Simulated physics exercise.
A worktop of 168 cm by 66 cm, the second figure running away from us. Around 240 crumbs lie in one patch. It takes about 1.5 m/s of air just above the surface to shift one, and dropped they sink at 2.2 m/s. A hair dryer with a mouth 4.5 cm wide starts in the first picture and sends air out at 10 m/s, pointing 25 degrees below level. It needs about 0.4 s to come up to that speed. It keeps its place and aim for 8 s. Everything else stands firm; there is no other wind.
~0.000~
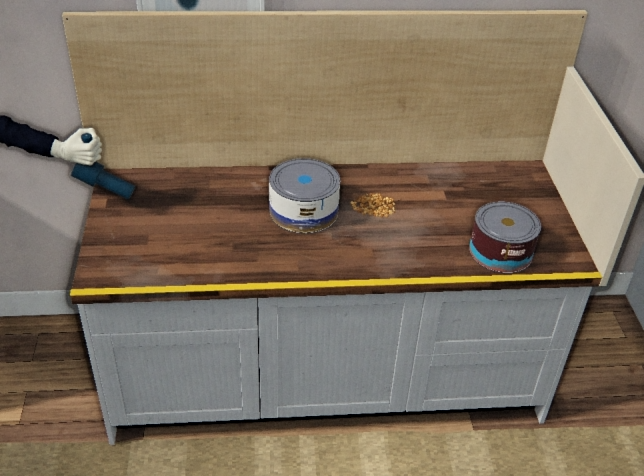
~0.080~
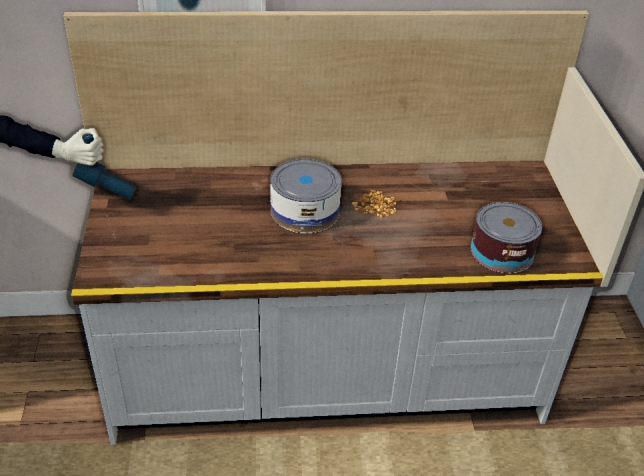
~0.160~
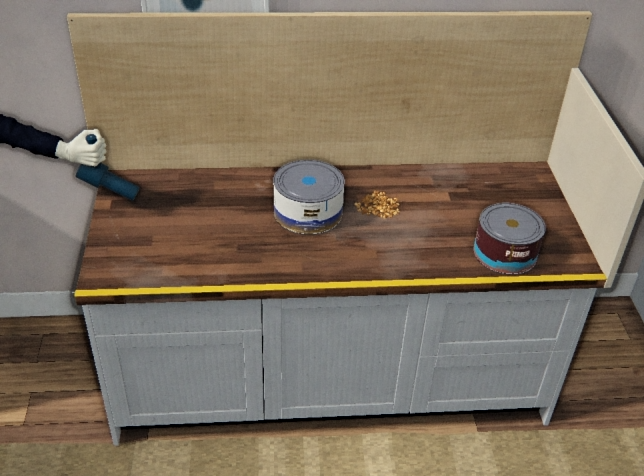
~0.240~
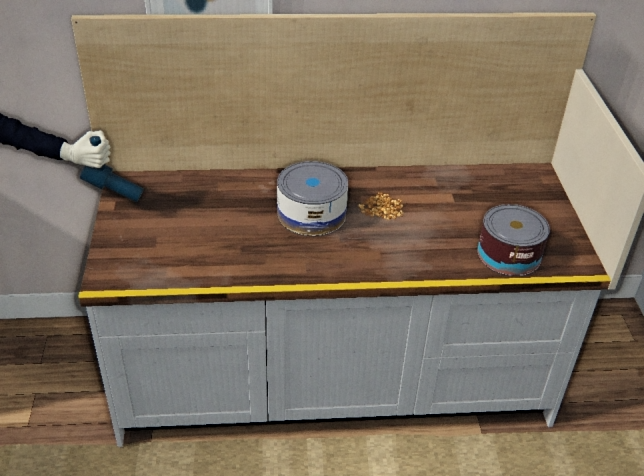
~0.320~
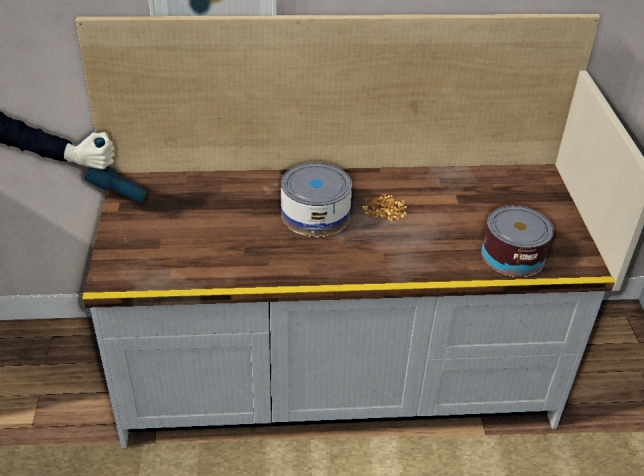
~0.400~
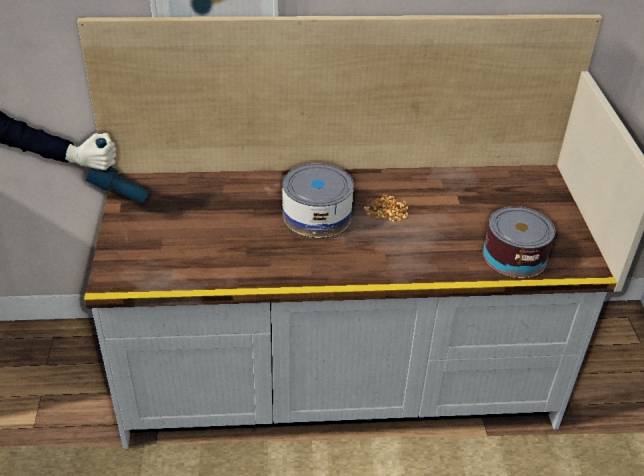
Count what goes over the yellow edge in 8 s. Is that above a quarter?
As for a quarter going over the yellow edge: No.
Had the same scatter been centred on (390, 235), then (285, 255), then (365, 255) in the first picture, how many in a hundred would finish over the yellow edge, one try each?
In that order: 3 %, 100 %, 70 %.
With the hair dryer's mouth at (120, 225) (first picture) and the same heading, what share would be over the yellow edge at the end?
Then about 0 %.
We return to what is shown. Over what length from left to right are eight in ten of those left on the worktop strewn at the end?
About 10 cm.
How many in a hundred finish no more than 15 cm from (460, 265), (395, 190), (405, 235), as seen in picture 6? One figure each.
In turn about 0 %, 80 %, 60 %.
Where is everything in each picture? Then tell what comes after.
In the first picture, the middle of the crumbs is near (374, 207), none has stirred yet and the mouth of the hair dryer is at (132, 193).
In the second picture, the middle of the crumbs is near (375, 207), none has stirred yet and the yellow edge is centred on (345, 287).
In the third picture, the middle of the crumbs is near (378, 208), none has stirred yet, the top of a large tin is at (309, 180) and the top of a large tin is at (512, 223).
In the fourth picture, the middle of the crumbs is near (382, 209) and none has stirred yet.
In the fifth picture, the middle of the crumbs is near (386, 211) and none has stirred yet.
In the sixth picture, the middle of the crumbs is near (387, 211) and none has stirred yet.
After 1.6 s, 0 % are over the yellow edge; the middle of those still in play is near (387, 211); 100 % have settled or left.
After 2.6 s, 0 % are over the yellow edge; the middle of those still in play is near (387, 211); 100 % have settled or left.
After 4.4 s, 0 % are over the yellow edge; the middle of those still in play is near (387, 211); 100 % have settled or left.
After 8.0 s, at the end, 0 % are over the yellow edge; the middle of those still in play is near (387, 211).
